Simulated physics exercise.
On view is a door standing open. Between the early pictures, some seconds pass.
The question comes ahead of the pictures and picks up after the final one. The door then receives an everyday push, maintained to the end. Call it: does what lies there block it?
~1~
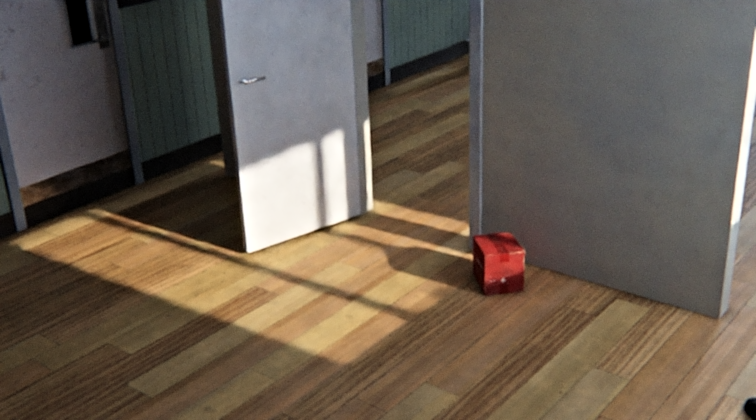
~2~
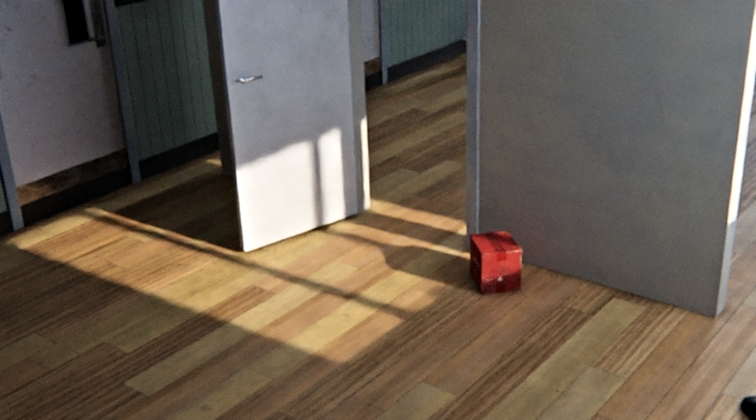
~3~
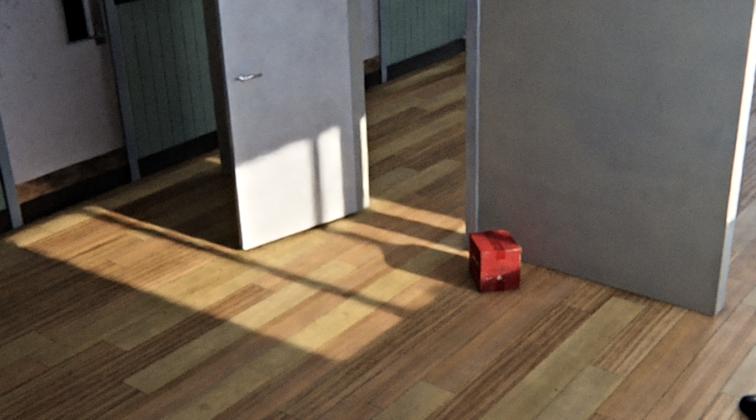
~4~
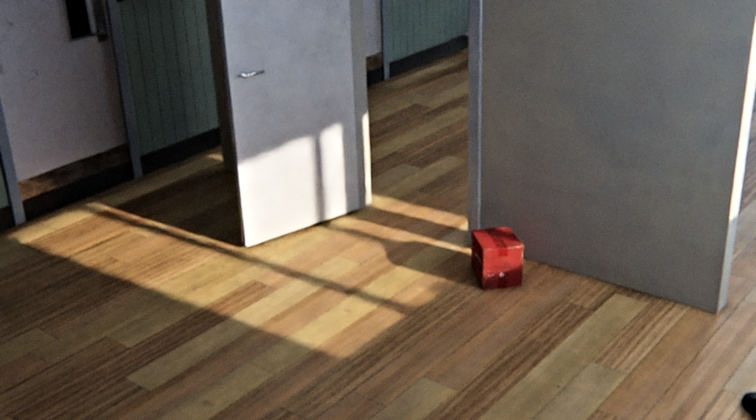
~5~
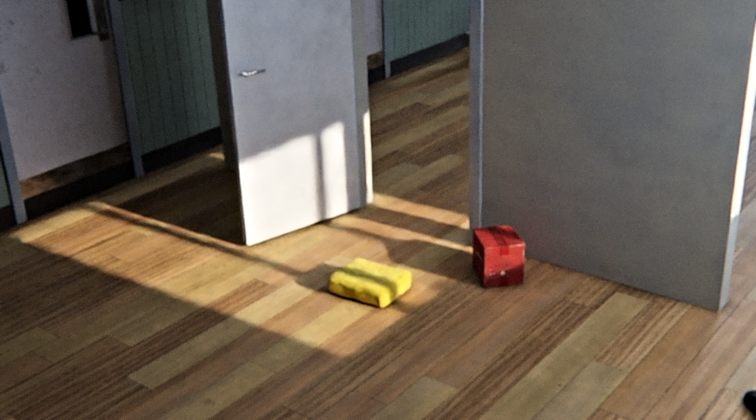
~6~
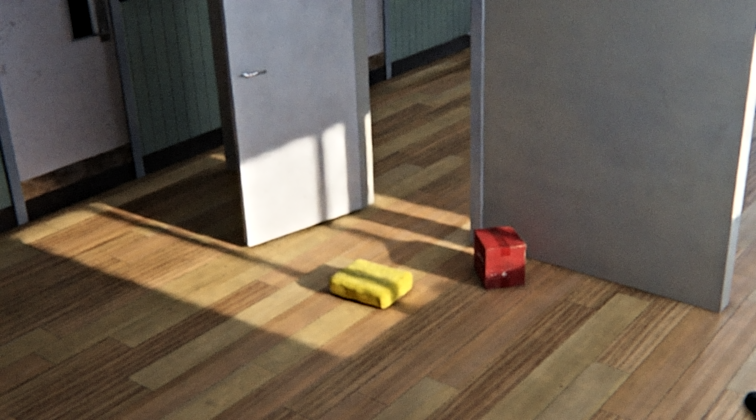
No.
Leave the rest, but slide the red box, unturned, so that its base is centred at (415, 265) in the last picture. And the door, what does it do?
In the end the door swings completely to.
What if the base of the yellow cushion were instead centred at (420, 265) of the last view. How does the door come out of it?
Well, then the door stays ajar.
Then, 0.90 s on from there, door 71° open.
Then, 1.50 s on from there, door 34° open.
In the end, door 0° open; both unmoved. At the end, from the last picture's camera, yellow cushion near (371, 283).
